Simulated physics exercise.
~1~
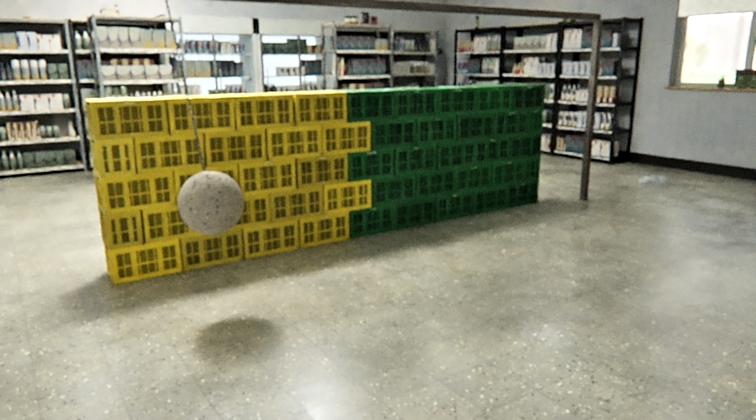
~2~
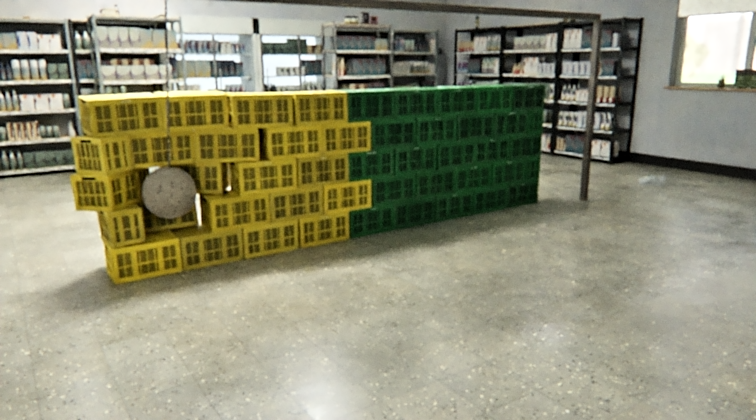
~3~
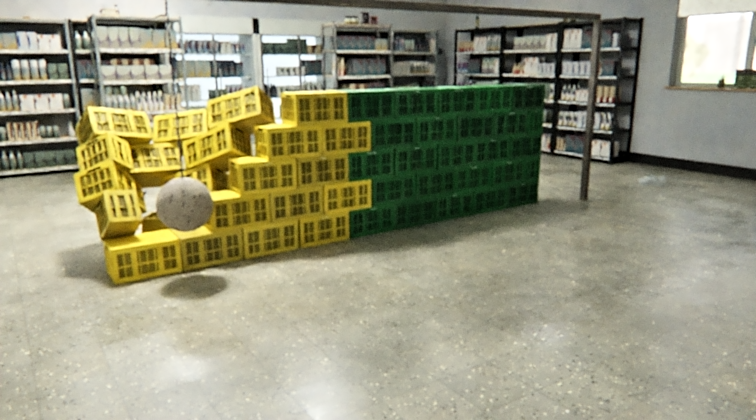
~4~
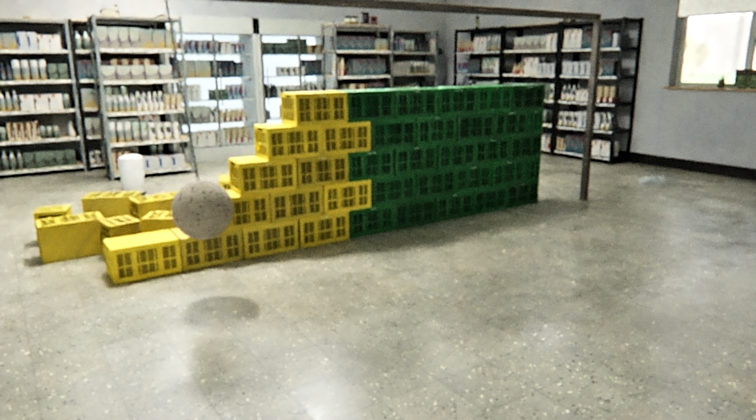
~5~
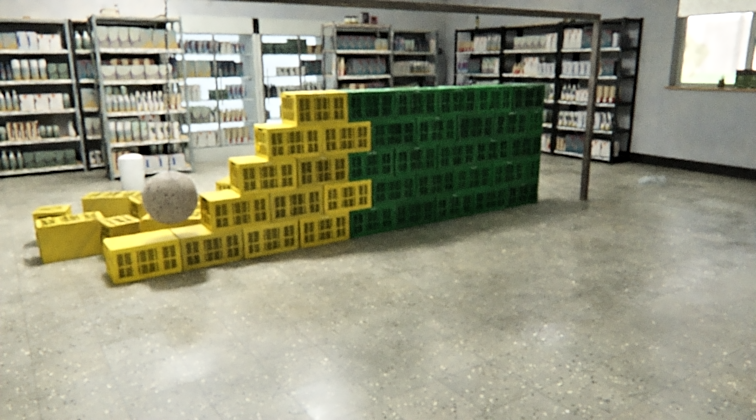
Wall of yellow and green crates being struck by a swinging stone ball, the yellow end collapsing while the green part stands.
